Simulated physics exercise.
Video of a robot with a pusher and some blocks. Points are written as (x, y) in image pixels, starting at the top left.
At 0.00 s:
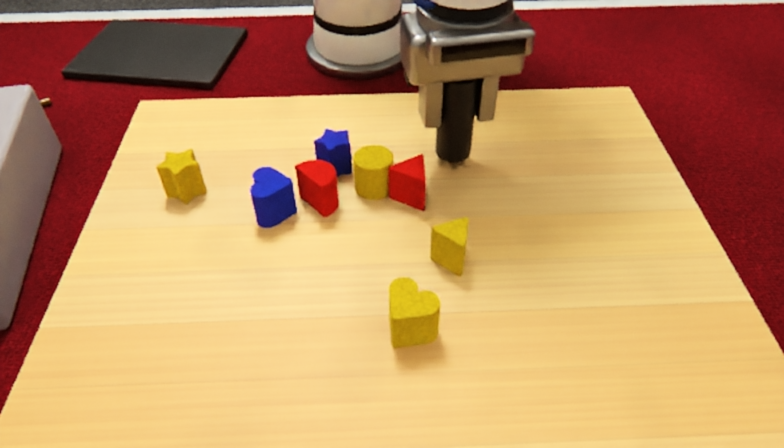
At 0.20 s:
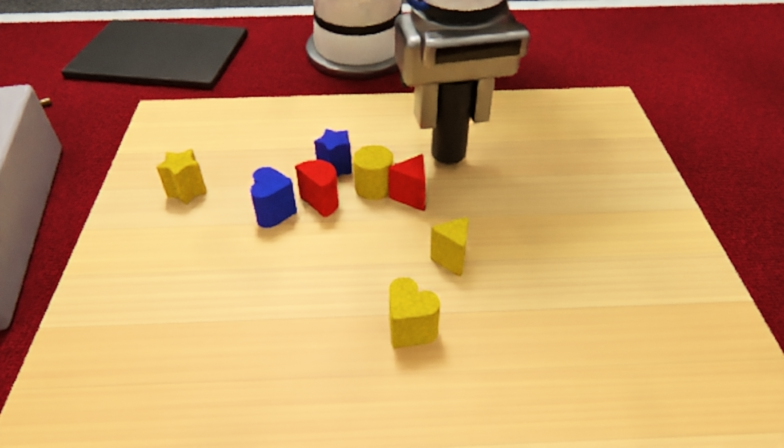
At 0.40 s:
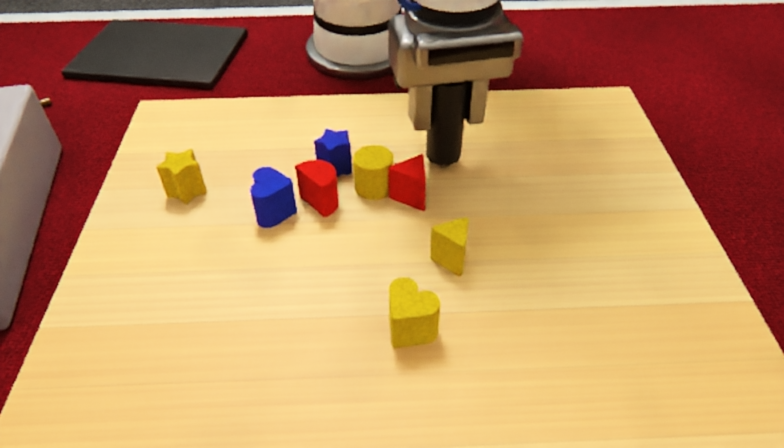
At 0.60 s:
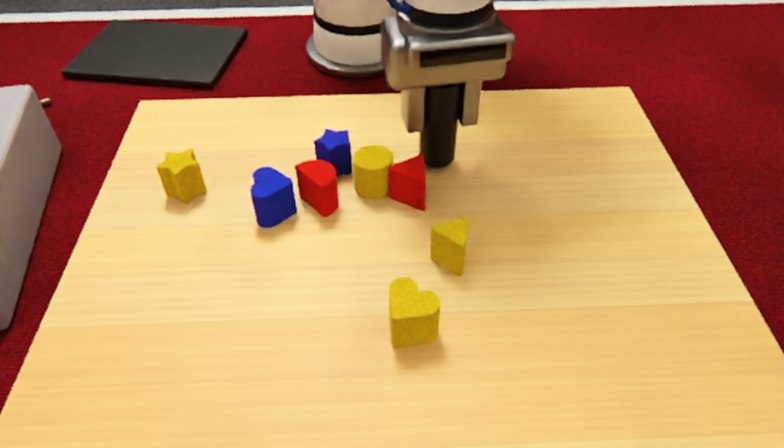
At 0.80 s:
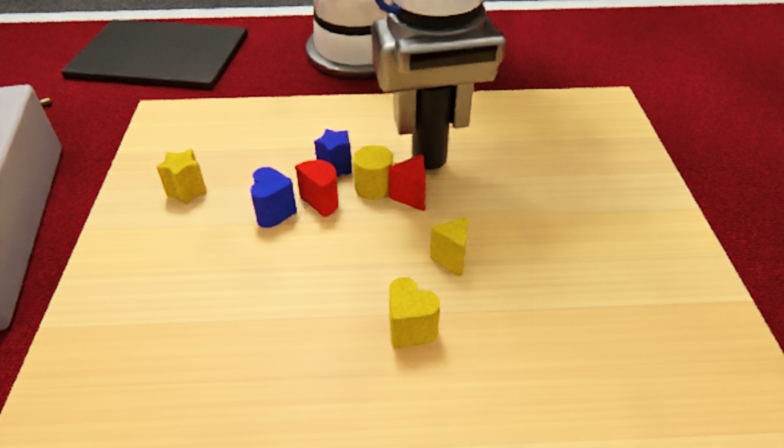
On a light wooden board set over red cloth, a robot arm's dark pusher slid slightly left toward a red triangular block, while the scattered yellow, blue and red blocks all stayed still.
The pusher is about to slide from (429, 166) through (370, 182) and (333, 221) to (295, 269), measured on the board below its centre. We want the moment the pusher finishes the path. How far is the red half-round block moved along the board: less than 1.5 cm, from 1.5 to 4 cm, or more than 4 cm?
That block covers between 1.5 and 4 cm.
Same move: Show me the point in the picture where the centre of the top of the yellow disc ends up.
Its top centre lands on (272, 273).
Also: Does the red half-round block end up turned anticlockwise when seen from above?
Final answer: No.
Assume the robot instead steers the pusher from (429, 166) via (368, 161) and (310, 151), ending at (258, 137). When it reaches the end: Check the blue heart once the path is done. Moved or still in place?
It ends up on the same spot.
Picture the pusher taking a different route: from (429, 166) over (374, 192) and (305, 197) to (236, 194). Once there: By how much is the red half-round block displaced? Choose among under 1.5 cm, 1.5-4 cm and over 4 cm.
Travels over 4 cm.
On the path given first. One third of the way, pusher (370, 174); red half-round block (305, 175), turned 30° clockwise; yellow disc (344, 173).
Two thirds of the way, pusher (331, 214); blue heart (258, 182); red half-round block (296, 180), turned 50° clockwise; yellow disc (309, 219).
At the end, pusher (294, 261); blue heart (258, 182); red half-round block (296, 180), turned 50° clockwise; blue star in place; yellow disc (272, 273).
